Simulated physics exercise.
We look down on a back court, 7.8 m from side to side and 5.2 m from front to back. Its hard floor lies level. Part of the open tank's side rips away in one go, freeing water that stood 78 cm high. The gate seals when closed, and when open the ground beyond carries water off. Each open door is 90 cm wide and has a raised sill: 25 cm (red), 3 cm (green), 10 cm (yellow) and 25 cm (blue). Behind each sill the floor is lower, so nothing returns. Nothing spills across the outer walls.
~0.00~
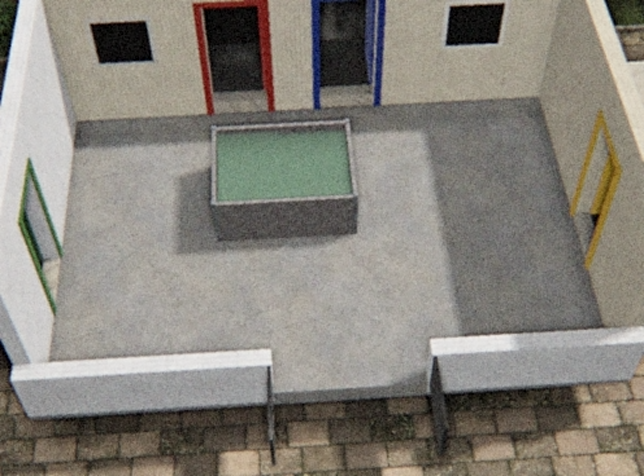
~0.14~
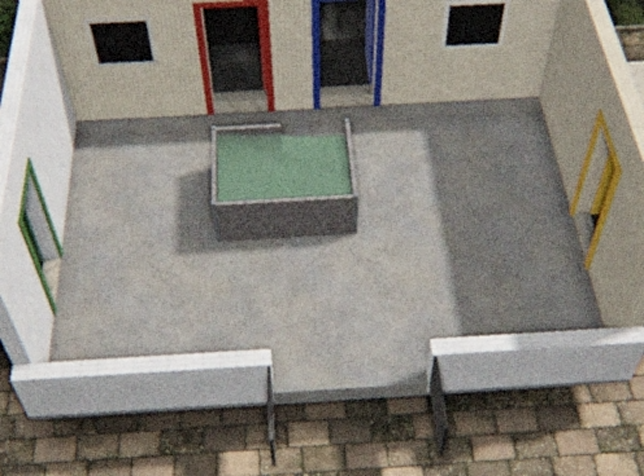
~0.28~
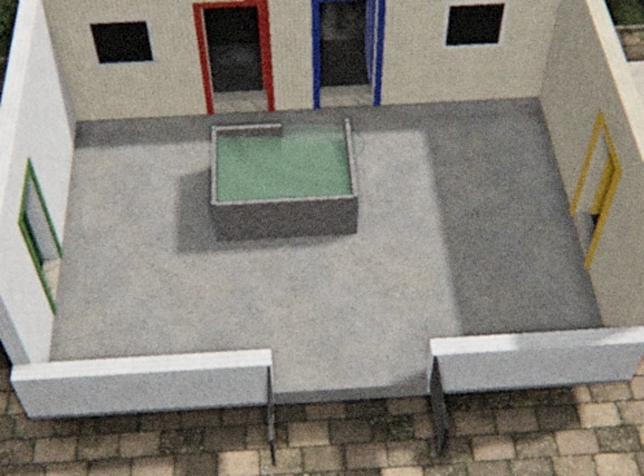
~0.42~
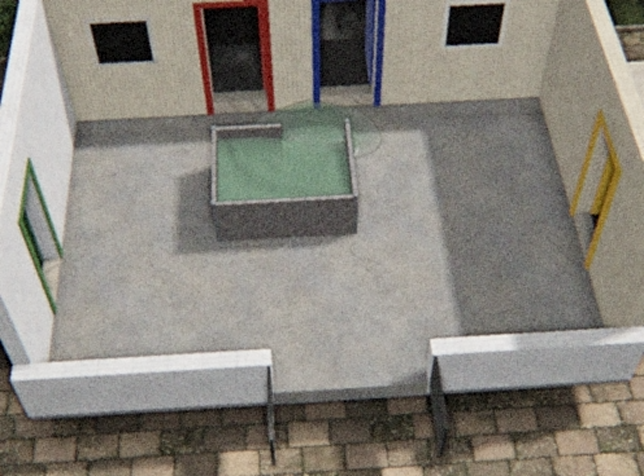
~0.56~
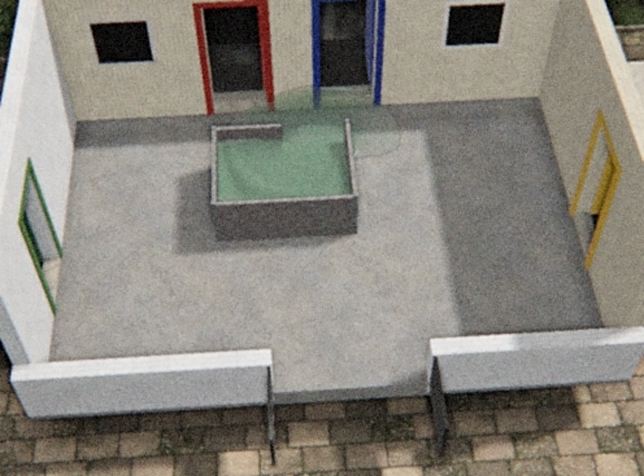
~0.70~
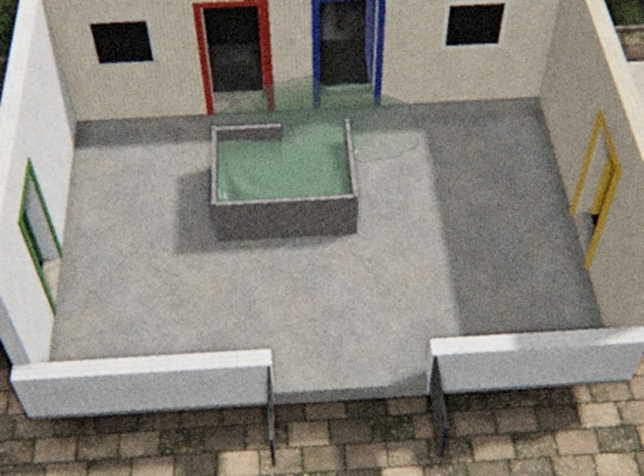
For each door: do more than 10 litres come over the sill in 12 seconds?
Door by door: At the red door it does not reach the limit; at the green door it passes the limit; at the yellow door it stays under the limit; at the blue door it exceeds the limit.
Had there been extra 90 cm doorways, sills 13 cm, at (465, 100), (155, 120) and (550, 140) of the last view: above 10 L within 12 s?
In that order: Below, under, past it.
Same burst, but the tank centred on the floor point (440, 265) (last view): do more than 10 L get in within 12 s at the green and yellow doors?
Then: Green past it, yellow not over.
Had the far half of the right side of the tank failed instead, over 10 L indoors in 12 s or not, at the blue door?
Against that limit: Blue not over.
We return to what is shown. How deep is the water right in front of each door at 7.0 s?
In cm: Red 6, green 4, yellow 6, blue 10.
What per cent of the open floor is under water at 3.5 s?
Some 50 per cent of it.
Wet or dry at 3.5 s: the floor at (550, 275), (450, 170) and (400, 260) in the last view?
In turn: Under water, under water, not reached.
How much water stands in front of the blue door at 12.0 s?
Roughly 5.5 cm deep.
After 1.4 s water covers 15 % of the floor and is deepest (52 cm) near (315, 112); red door 19 cm at the sill, 3 L in, green door not reached, yellow door not reached, blue door 47 cm at the sill, 79 L in.
After 2.2 s water covers 30 % of the floor and is deepest (38 cm) near (315, 112); red door 16 cm at the sill, 3 L in, green door not reached, yellow door not reached, blue door 35 cm at the sill, 152 L in.
After 3.5 s water covers 50 % of the floor and is deepest (26 cm) near (304, 113); red door 13 cm at the sill, 3 L in, green door 6 cm at the sill, 0 L in, yellow door 8 cm at the sill, 0 L in, blue door 23 cm at the sill, 176 L in.
After 7.0 s water covers 90 % of the floor and is deepest (13 cm) near (610, 356); red door 6 cm at the sill, 3 L in, green door 4 cm at the sill, 8 L in, yellow door 6 cm at the sill, 0 L in, blue door 10 cm at the sill, 177 L in.
After 12.0 s water covers 100 % of the floor and is deepest (9 cm) near (57, 293); red door 3 cm at the sill, 3 L in, green door 9 cm at the sill, 17 L in, yellow door 5 cm at the sill, 0 L in, blue door 5 cm at the sill, 177 L in.
